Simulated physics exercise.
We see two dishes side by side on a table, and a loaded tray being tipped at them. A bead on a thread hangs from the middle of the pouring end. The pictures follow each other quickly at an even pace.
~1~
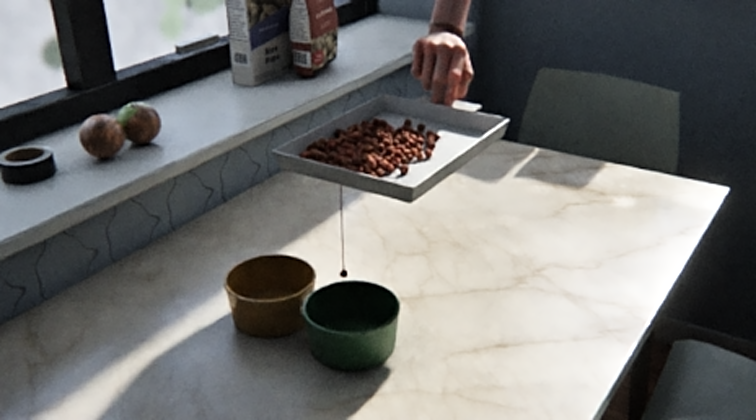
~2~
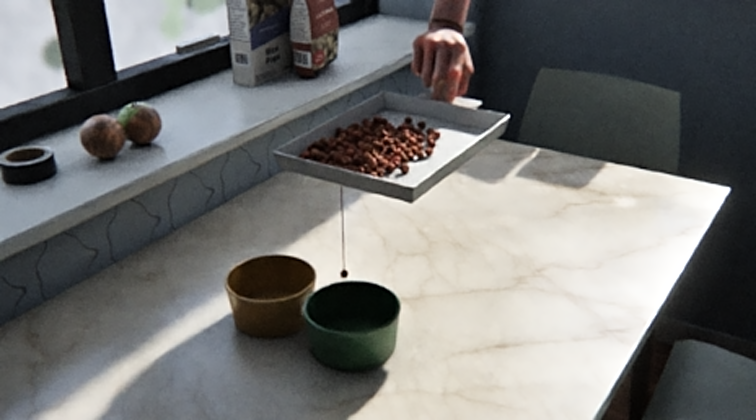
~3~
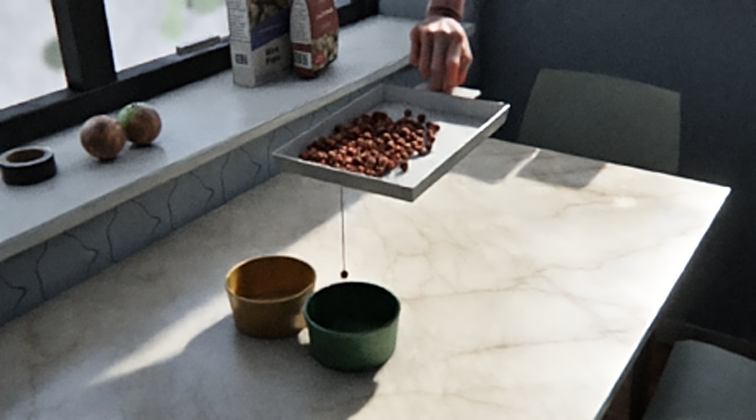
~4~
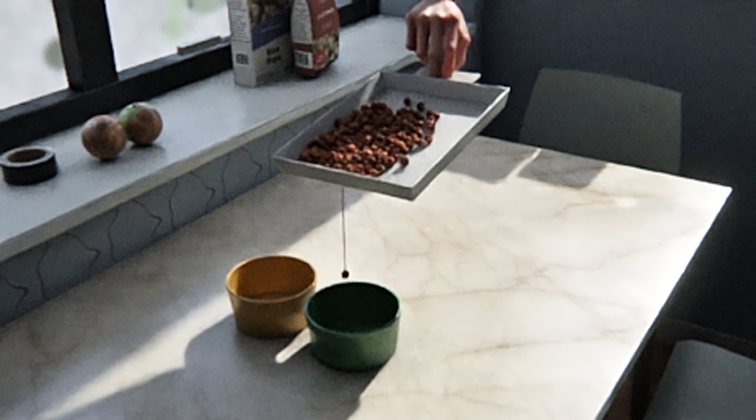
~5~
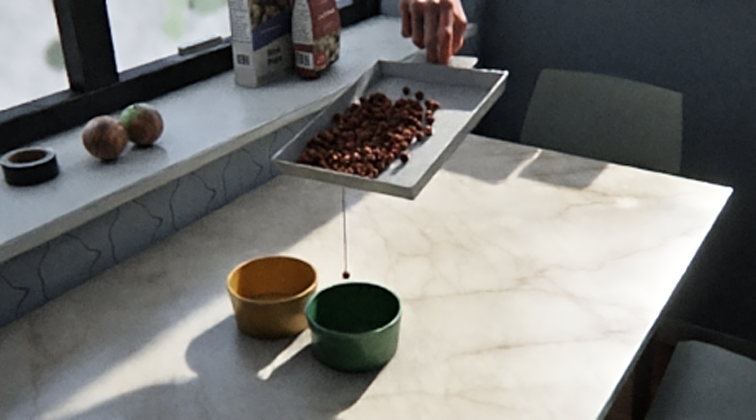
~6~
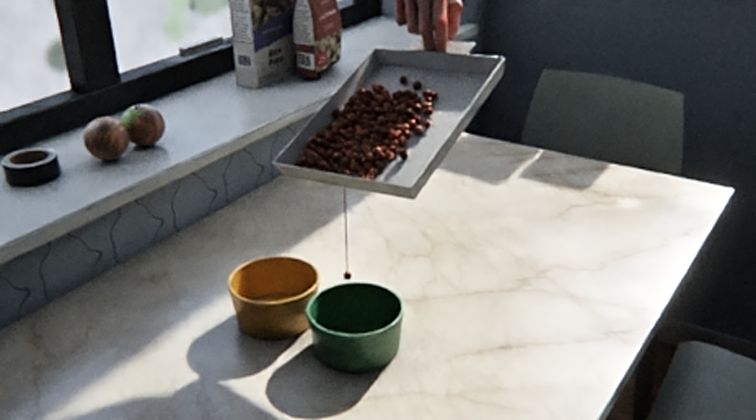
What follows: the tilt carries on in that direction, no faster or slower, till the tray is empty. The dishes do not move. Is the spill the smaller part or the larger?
Caught overall: The larger part.
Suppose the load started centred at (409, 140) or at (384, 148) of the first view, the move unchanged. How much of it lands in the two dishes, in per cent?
In turn 70 and 70 in a hundred.
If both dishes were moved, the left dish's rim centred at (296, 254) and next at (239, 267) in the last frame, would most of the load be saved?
The first try: The smaller part. The second: Over half.
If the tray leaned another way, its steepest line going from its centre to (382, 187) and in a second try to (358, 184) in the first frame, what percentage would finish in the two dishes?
Near 60 % and 50 %.
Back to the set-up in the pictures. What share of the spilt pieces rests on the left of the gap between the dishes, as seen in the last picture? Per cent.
About 90 per cent.
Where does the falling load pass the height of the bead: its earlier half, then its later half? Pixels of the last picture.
Early half (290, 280), late half (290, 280).
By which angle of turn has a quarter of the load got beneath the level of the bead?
Roughly 115°.
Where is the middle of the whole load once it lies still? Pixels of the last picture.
Around (279, 319).
Soon after the last picture, tray tipped steeply; nearly all on the tray; a stray few in the air.
A little later, tray tipped past a quarter turn; nearly all on the tray; a small part in the left dish; a stray few outside both; a stray few in the air.
Later still, tray tipped past a quarter turn; about a quarter in the right dish; about two thirds in the left dish; about a quarter outside both.
At rest, tray tipped past a quarter turn; about a quarter in the right dish; about two thirds in the left dish; about a quarter outside both.
